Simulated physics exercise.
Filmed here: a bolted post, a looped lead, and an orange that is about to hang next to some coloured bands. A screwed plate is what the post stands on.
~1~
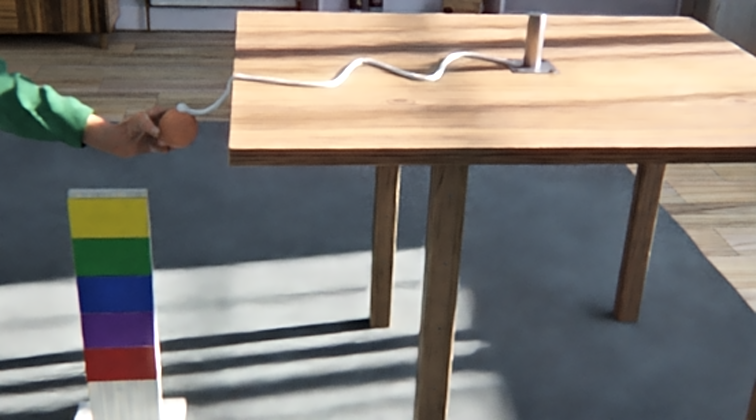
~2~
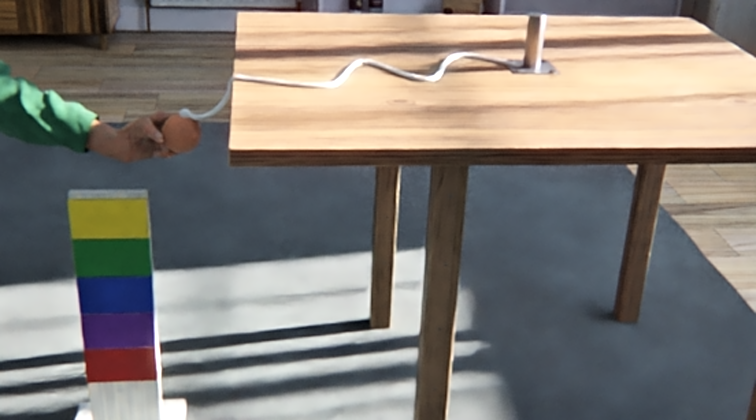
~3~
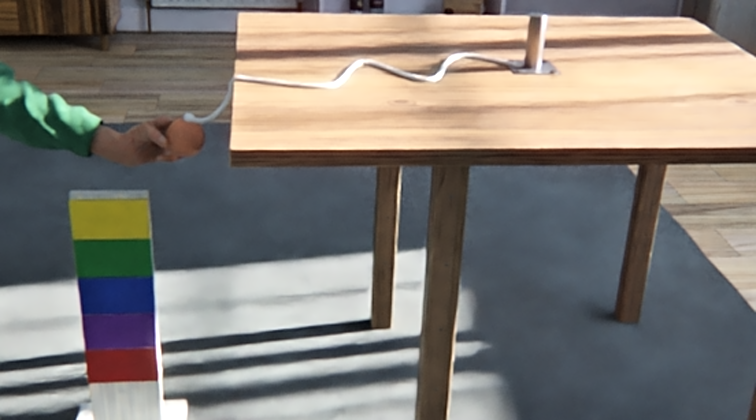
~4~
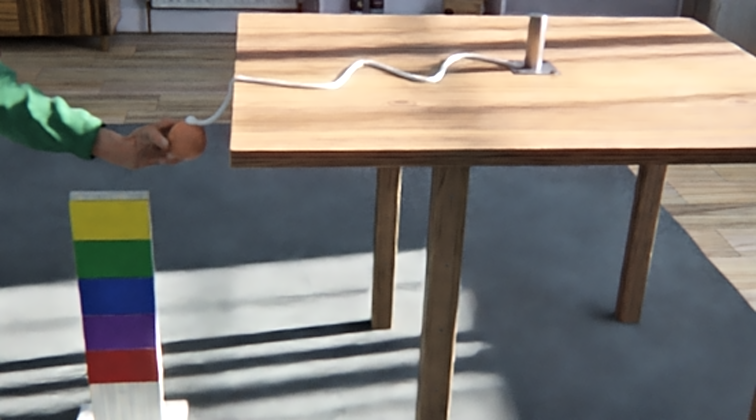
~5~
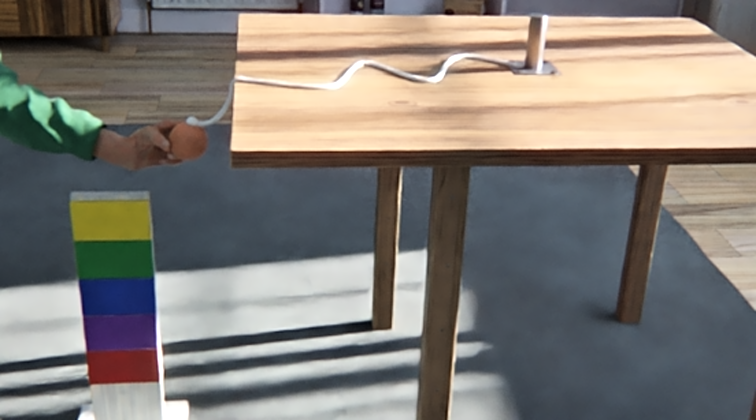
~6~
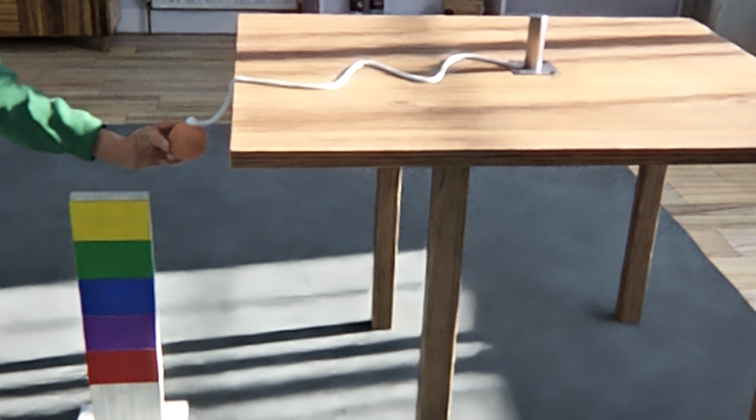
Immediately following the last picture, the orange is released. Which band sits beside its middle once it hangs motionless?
The blue band.
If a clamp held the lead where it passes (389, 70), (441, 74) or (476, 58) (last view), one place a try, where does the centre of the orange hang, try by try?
(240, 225), (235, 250), (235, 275).
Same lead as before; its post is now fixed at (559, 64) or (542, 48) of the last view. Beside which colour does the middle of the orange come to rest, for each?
Try one - green; try two - green.
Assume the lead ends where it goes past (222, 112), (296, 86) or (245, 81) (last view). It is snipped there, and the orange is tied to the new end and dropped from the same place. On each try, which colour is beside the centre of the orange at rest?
Green; above them all; yellow.
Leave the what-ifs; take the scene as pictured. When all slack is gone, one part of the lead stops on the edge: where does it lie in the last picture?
That point sits at about (347, 76).
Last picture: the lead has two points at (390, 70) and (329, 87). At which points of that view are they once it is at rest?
The first ends at (313, 75) and the second at (234, 126).
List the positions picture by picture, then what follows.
In the first frame, orange (179, 128); yellow (109, 219); green (112, 258); blue (115, 295); purple (118, 331); red (121, 365).
In the second frame, orange (182, 133); lead through (479, 57) (440, 73) (384, 67) (342, 79) (259, 81).
In the third frame, orange (185, 137).
In the fourth frame, orange (188, 140); lead through (480, 58) (441, 73) (385, 68) (343, 80) (260, 82).
In the fifth frame, orange (188, 141).
In the sixth frame, orange (188, 141); lead through (480, 59) (441, 74) (385, 68) (343, 80) (260, 82).
A little later, orange near (228, 286); level with blue.
Next, orange near (234, 290); level with blue.
When it is over, orange near (238, 290); level with blue. At blue.
